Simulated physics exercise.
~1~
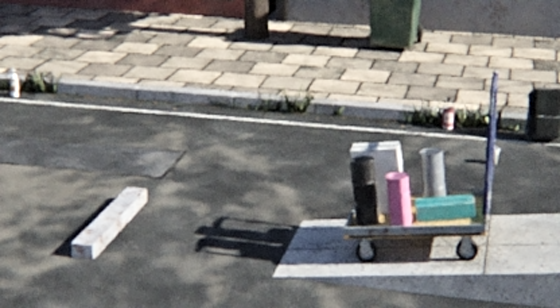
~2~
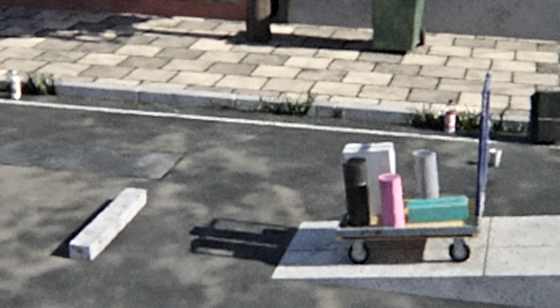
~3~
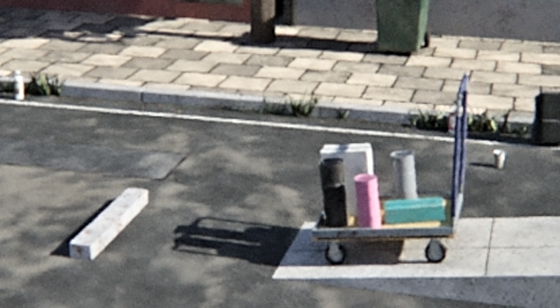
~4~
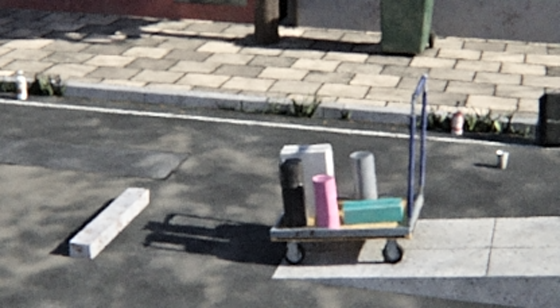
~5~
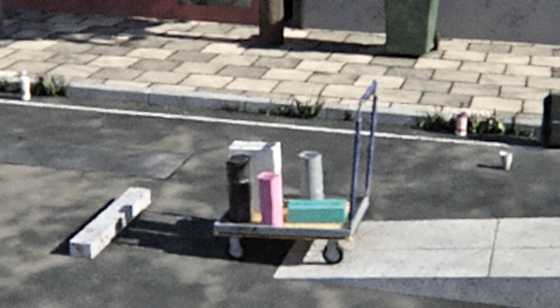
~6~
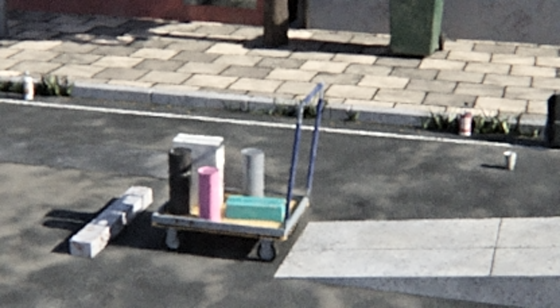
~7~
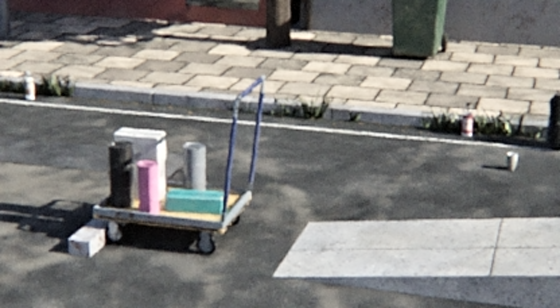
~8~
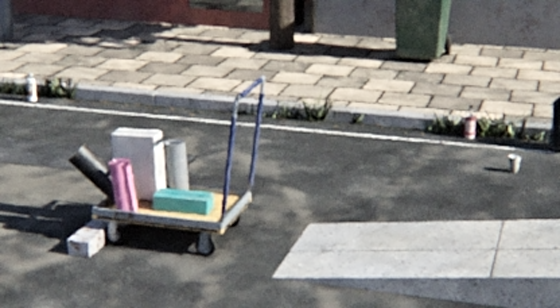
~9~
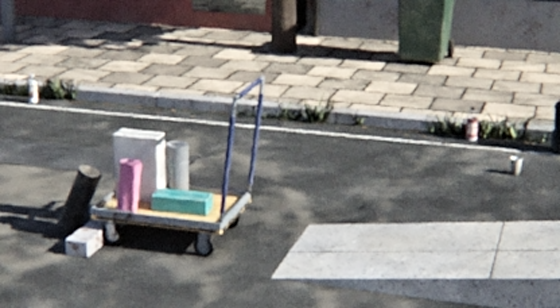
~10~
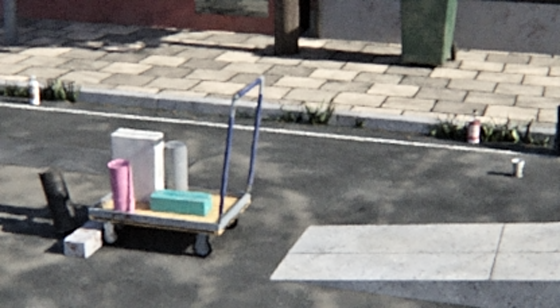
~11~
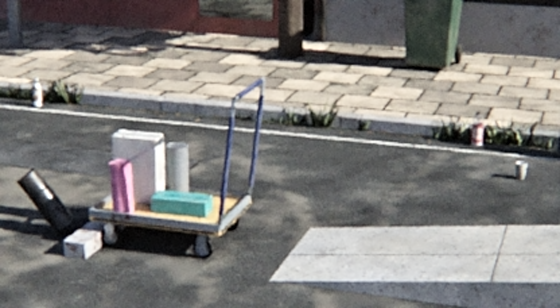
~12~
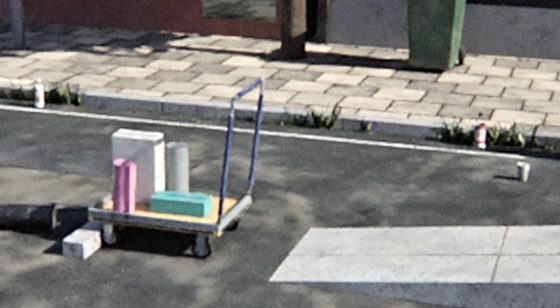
A flat trolley with a blue handle rolls left across sunlit tarmac, leaving a pale ramp and carrying a black canister, a pink canister, a grey canister, a turquoise parcel and a white box. Its load stays standing as it crosses the dark ground toward a low, pale kerb block. The trolley stops abruptly against the block, and the black canister tips left over the front edge. It drops off beyond the block, leans there and then topples onto its side. The pink canister rocks but settles upright, and the other items remain aboard the stationary trolley.
